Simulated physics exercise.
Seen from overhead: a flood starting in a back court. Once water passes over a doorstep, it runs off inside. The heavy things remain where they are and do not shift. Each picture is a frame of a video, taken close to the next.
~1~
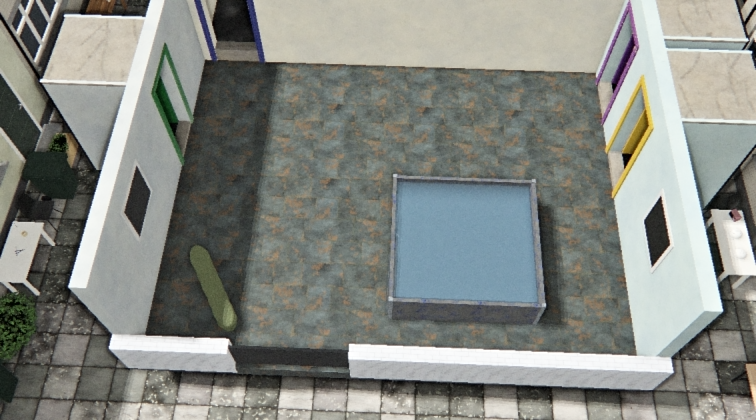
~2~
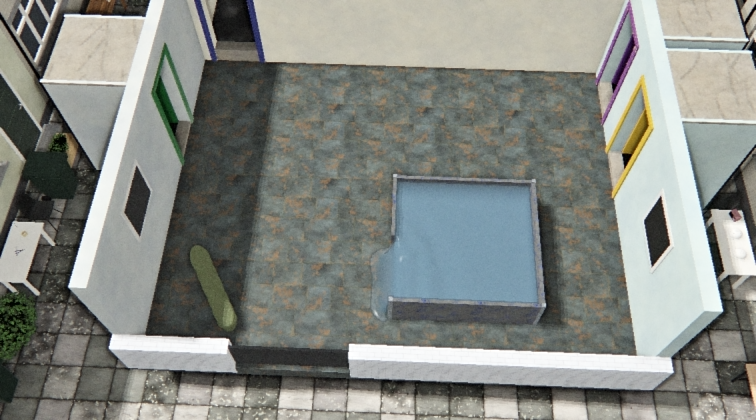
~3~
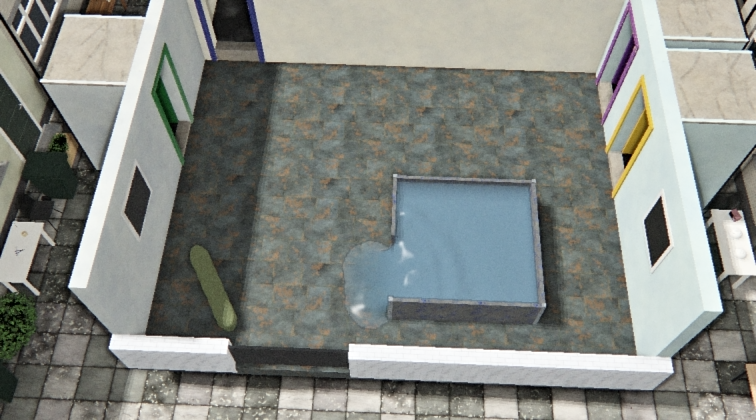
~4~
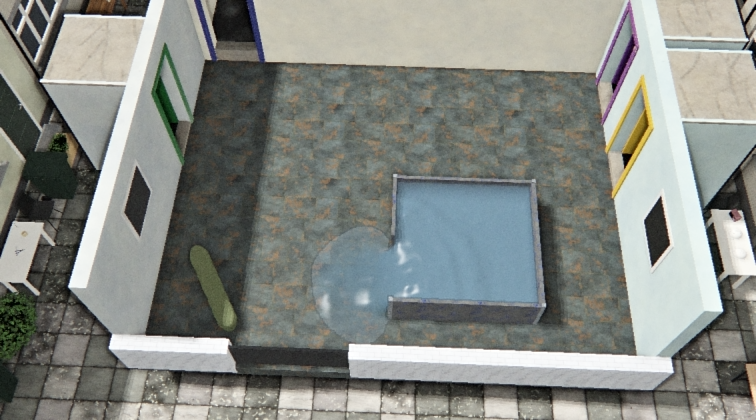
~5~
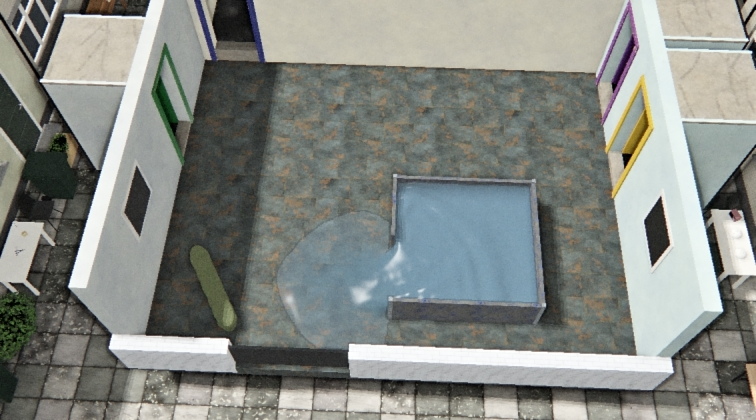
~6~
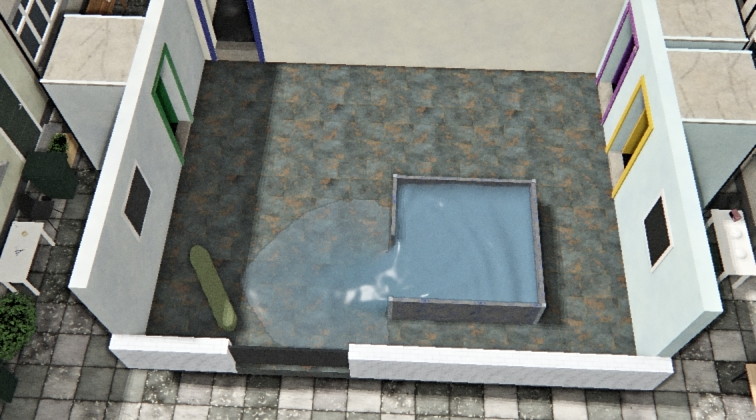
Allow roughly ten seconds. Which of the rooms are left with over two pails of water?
At the end, the blue door is going to stay inside the allowance. The purple door is going to stay inside the allowance. The yellow door is going to stay inside the allowance. The green door is going to overshoot the allowance.
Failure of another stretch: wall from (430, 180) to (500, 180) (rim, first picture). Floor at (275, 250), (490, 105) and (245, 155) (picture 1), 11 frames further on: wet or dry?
In the order you gave them, I get still bare, drenched, still bare.
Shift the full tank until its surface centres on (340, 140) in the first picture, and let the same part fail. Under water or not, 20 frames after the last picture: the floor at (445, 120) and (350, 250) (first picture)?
In order: Not reached and not reached.
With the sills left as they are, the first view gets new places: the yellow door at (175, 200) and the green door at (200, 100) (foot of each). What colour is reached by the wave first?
I reckon it is the one in yellow.
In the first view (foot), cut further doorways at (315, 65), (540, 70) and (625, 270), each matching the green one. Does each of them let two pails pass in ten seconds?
Crosses the line; stays below the line; stays below the line.
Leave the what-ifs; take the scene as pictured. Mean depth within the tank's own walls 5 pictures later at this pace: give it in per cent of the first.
About 76 per cent.
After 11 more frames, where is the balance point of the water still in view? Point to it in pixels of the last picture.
It's close to (384, 264).
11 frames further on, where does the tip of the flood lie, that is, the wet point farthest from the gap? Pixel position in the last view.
Near (192, 124).
A moment on, water covers 20 % of the floor; the blue door not reached, the purple door not reached, the yellow door not reached, the green door not reached.
Next, water covers 30 % of the floor; the blue door not reached, the purple door not reached, the yellow door not reached, the green door wet at the sill, nothing in.
Then, water covers 35 % of the floor; the blue door wet at the sill, nothing in, the purple door not reached, the yellow door not reached, the green door under two buckets in.
Later, water covers 60 % of the floor; the blue door wet at the sill, nothing in, the purple door not reached, the yellow door not reached, the green door over two buckets in.
In the end, water covers 90 % of the floor; the blue door wet at the sill, nothing in, the purple door wet at the sill, nothing in, the yellow door wet at the sill, nothing in, the green door far over two buckets in.
